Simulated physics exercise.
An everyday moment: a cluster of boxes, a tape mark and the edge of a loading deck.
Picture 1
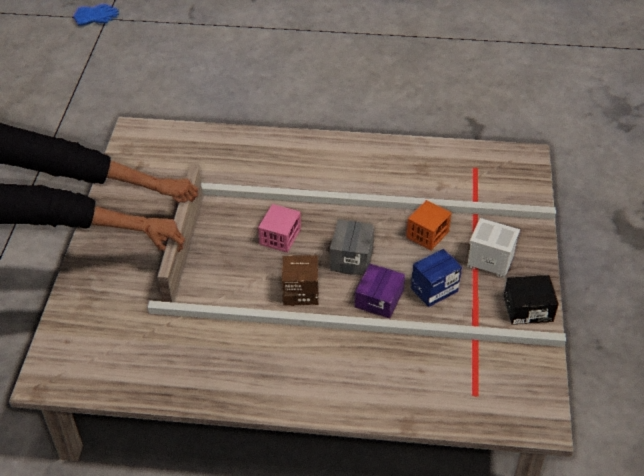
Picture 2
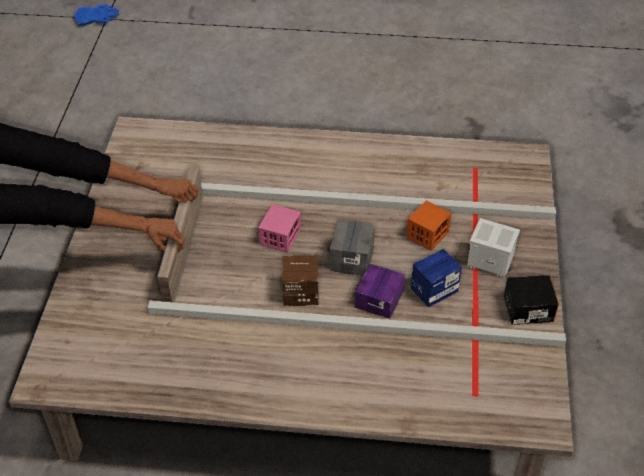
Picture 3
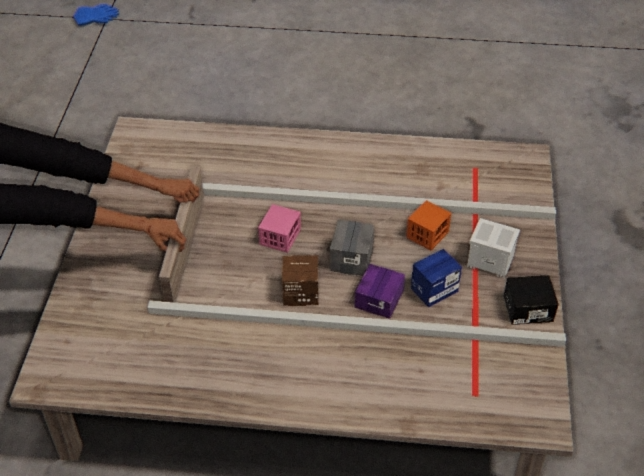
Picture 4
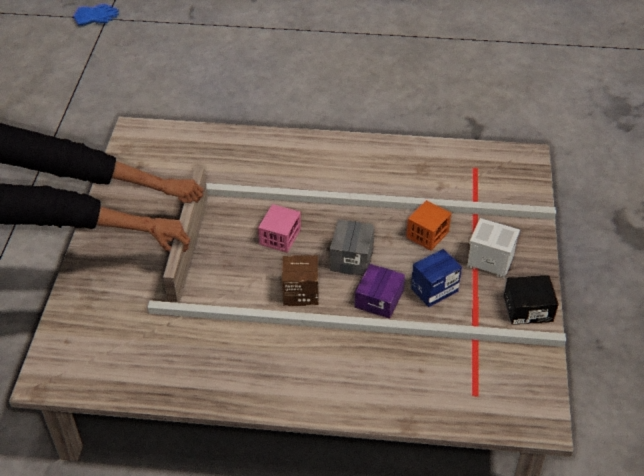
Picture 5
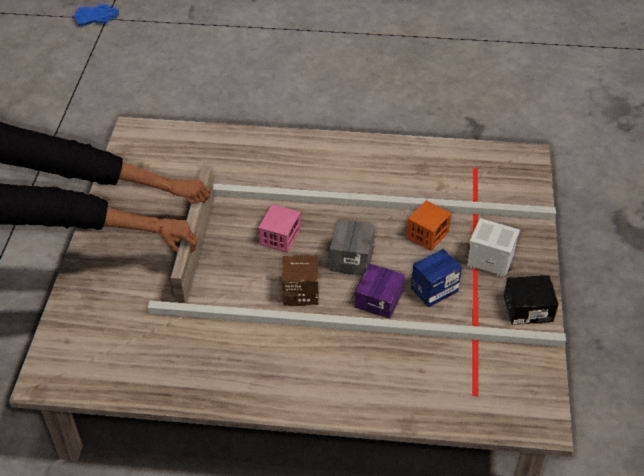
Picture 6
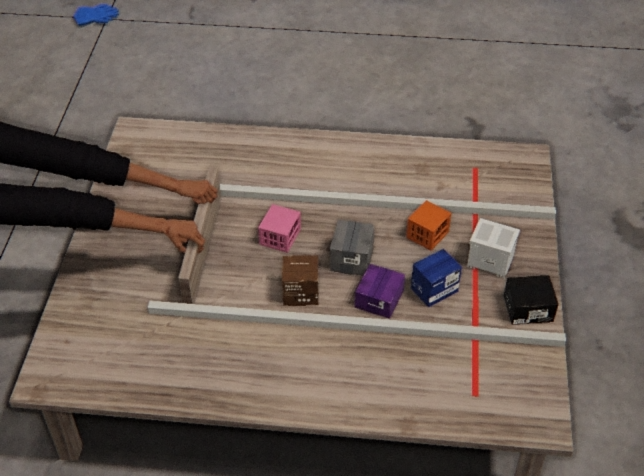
Two hands slide a wooden plank slightly right across a table toward several still, colourful boxes.
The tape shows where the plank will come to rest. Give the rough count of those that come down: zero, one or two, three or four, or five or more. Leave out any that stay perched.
In the end the number that fall off is one or two.
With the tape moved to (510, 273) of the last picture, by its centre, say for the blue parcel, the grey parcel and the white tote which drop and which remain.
The blue parcel comes down, the grey parcel stays on, the white tote drops off.
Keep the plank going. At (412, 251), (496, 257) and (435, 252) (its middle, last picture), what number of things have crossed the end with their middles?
The counts: 0, 3 and 0.
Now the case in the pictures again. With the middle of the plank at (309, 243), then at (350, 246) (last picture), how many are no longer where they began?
By then 3, and 5.
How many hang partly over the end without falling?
It comes to 2.
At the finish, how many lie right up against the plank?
2 of them.
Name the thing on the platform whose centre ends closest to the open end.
The blue parcel ends nearest.
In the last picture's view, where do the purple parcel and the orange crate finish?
The purple parcel at (532, 313), the orange crate at (519, 222).
Soon after, none off yet; black parcel at rest near (531, 300); white tote at rest near (493, 248); blue parcel at rest near (436, 278).
By the end, the number that fall off is one or two; fallen, black parcel.
